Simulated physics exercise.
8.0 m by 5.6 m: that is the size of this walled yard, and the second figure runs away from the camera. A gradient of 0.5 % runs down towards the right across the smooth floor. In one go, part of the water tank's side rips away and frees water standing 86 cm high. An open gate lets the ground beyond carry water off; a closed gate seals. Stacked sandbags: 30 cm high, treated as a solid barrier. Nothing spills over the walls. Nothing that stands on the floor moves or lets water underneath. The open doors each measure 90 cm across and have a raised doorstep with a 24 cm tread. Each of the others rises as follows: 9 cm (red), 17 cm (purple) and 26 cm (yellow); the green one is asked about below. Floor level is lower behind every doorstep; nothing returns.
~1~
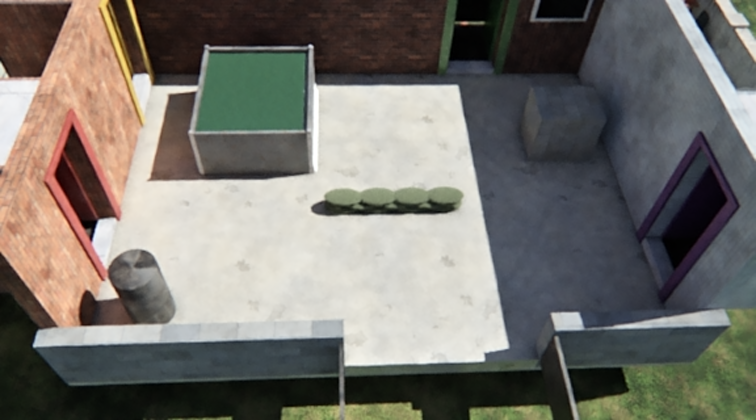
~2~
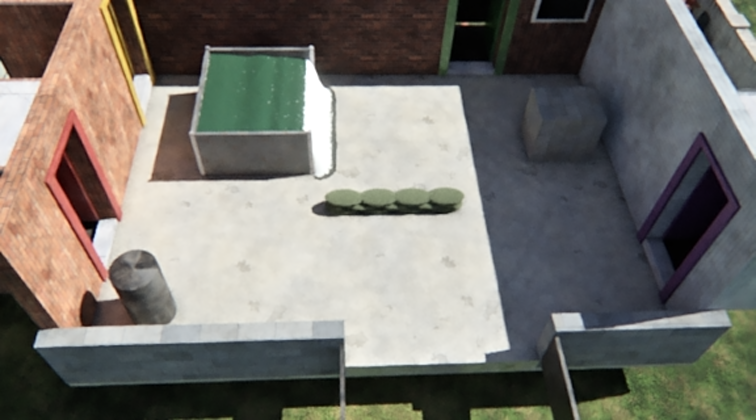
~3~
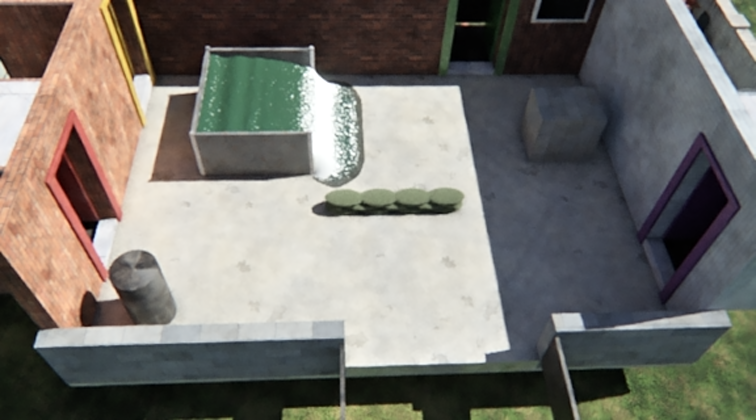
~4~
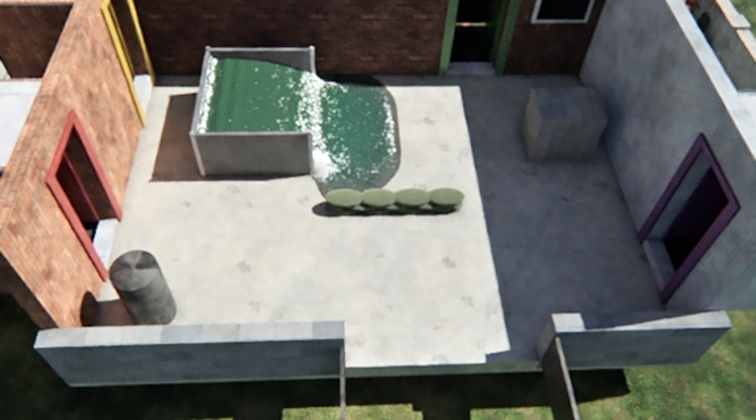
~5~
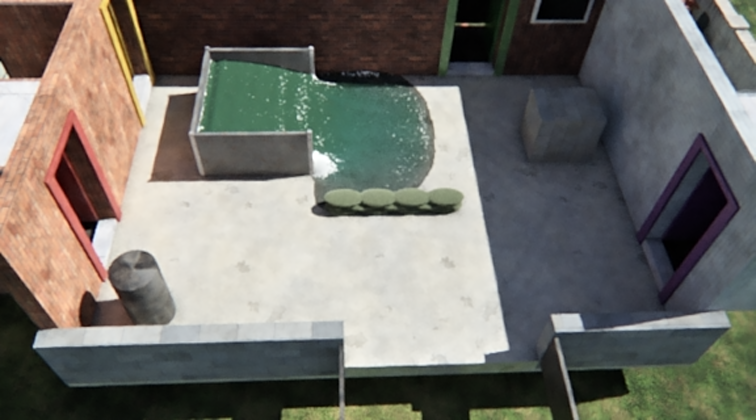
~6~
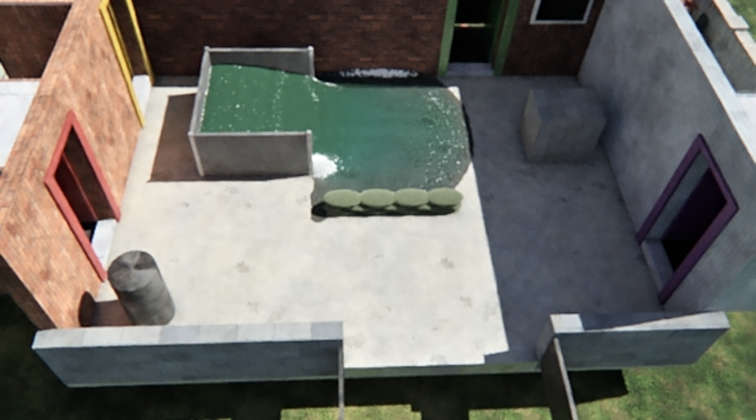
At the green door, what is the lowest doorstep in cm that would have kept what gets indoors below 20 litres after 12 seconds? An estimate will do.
Somewhere near 14.5 cm.
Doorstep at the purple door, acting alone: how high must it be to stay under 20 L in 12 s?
At the purple door you'd want roughly 18 cm.
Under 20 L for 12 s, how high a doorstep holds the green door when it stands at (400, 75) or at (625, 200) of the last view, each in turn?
About 14.5 cm, then about 26 cm.
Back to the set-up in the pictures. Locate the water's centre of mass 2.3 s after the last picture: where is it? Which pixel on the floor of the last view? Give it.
Look at about (475, 142) in the last view.
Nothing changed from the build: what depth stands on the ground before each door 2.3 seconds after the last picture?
In cm - red: 0, purple: 18, yellow: 0, green: 11.
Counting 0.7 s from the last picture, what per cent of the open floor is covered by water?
I'd estimate about 35 percent.
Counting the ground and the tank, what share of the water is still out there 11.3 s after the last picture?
Something near 84 out of a hundred parts.
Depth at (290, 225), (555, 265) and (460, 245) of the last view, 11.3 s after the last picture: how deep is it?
The three readings, in order, are 2, 7 and 4 cm.
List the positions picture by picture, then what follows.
Still water, 86 cm deep, in the water tank at (256, 91); the green door at (478, 30) is dry, in the first frame.
The gap is at (311, 115), the front 0.4 m out at (332, 150); the back of the water tank holds 86 cm, in the second frame.
Water pours out at (311, 118) and has run 0.8 m, to (358, 165); about 15 cm deep outside, 83 cm at the back, in the third frame.
The gap is at (311, 120), the front 1.4 m out at (397, 152); the back of the water tank holds 74 cm, in the fourth frame.
Water pours out at (311, 121) and has run 2.0 m, to (430, 147); about 11 cm deep outside, 74 cm at the back, in the fifth frame.
Water pours out at (310, 122) and has run 2.7 m, to (468, 149); about 10 cm deep outside, 67 cm at the back; 0.7 m in a straight line remain to the green door at (477, 32), in the sixth frame.
Then, 0.7 s after the last picture water covers 35 % of the floor, deepest (42 cm) near (517, 137); 14 cm at the green door, 0 litres in over its 12 cm doorstep.
Then, 2.3 s after the last picture water covers 45 % of the floor, deepest (43 cm) near (602, 151); 11 cm at the green door, 6 litres in over its 12 cm doorstep.
Then, 11.3 s after the last picture water covers 95 % of the floor, deepest (12 cm) near (83, 357); 7 cm at the green door, 42 litres in over its 12 cm doorstep.
At the green door as built, the water peaked near 20 cm, 3.7 s after the last picture.
With a doorstep of 13.5 cm, 27 litres would have come in within the 12 s; with 18 cm, 6 litres. So under 20 litres takes about 14.5 cm.
